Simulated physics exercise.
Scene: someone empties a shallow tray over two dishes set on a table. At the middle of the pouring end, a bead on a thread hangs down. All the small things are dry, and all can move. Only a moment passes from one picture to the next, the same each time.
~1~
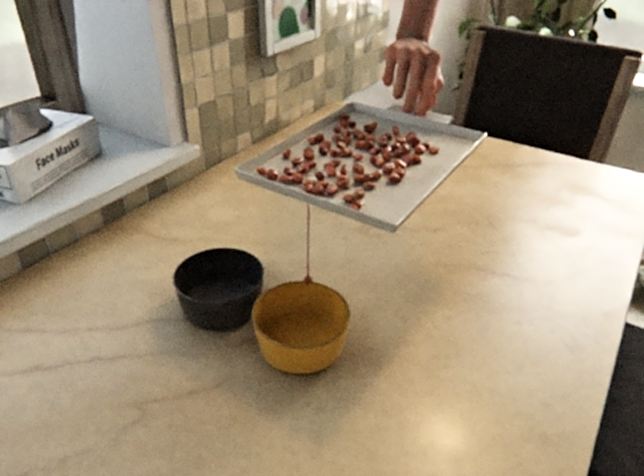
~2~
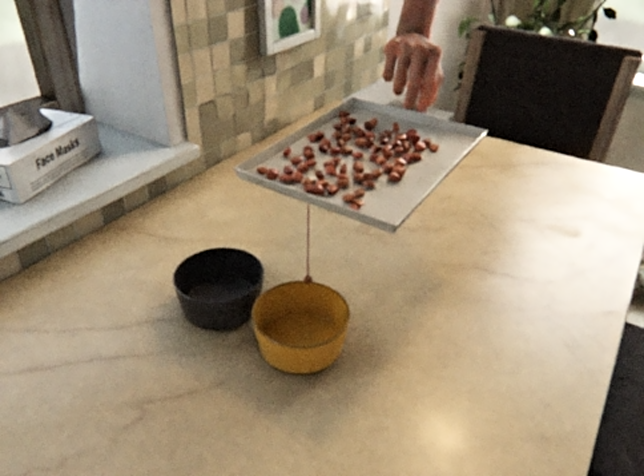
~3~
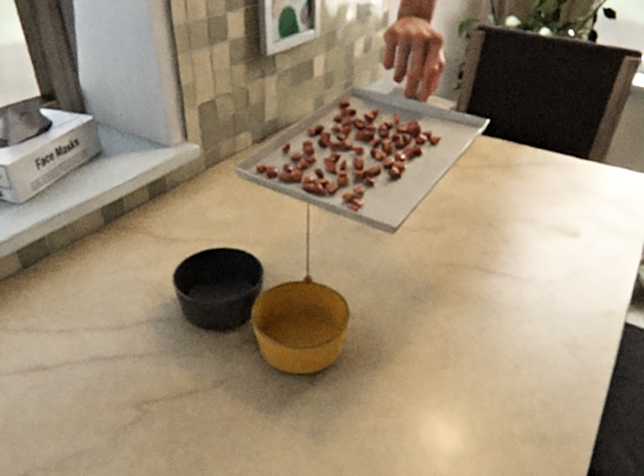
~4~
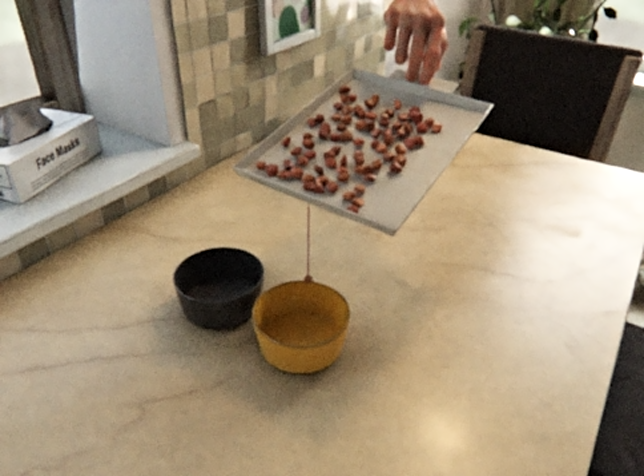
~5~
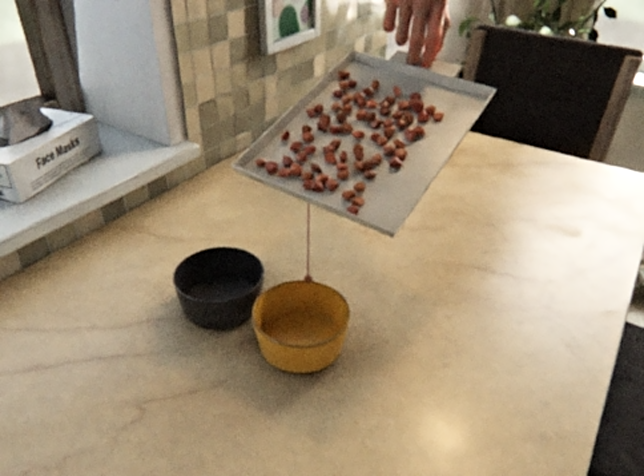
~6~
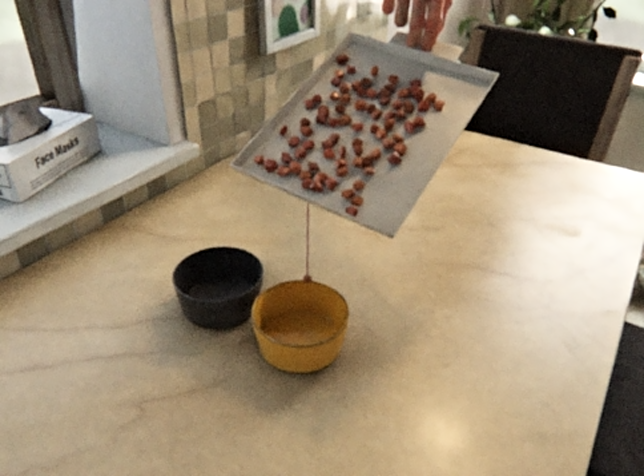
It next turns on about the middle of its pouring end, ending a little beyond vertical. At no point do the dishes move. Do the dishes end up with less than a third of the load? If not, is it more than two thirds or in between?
No, in between.
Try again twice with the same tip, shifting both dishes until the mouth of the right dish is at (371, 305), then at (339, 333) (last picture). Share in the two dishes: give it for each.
It would be roughly 30 per cent, followed by roughly 80 per cent.
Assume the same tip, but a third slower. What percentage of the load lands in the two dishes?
Roughly 60%.
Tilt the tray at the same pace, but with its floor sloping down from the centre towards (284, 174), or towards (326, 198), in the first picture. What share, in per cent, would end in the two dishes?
You'd get 70 per cent the first time and 60 per cent the second time.
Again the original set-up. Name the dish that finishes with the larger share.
Observation: The right-placed dish is the fuller of the two.
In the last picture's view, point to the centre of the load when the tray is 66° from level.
Roughly at (331, 202).
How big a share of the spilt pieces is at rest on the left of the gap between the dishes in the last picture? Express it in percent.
Close to 30 per cent.
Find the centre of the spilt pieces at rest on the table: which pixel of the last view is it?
Close to (354, 399).
Soon, tray tipped steeply; most on the tray; a small part in the air.
A while on, tray tipped past a quarter turn; a stray few on the tray; about a third in the right dish; about a third outside both; about a quarter in the air.
Towards the end, tray tipped past a quarter turn; about half in the right dish; about half outside both.
Finally, tray tipped past a quarter turn; about half in the right dish; none in the left dish; about half outside both.
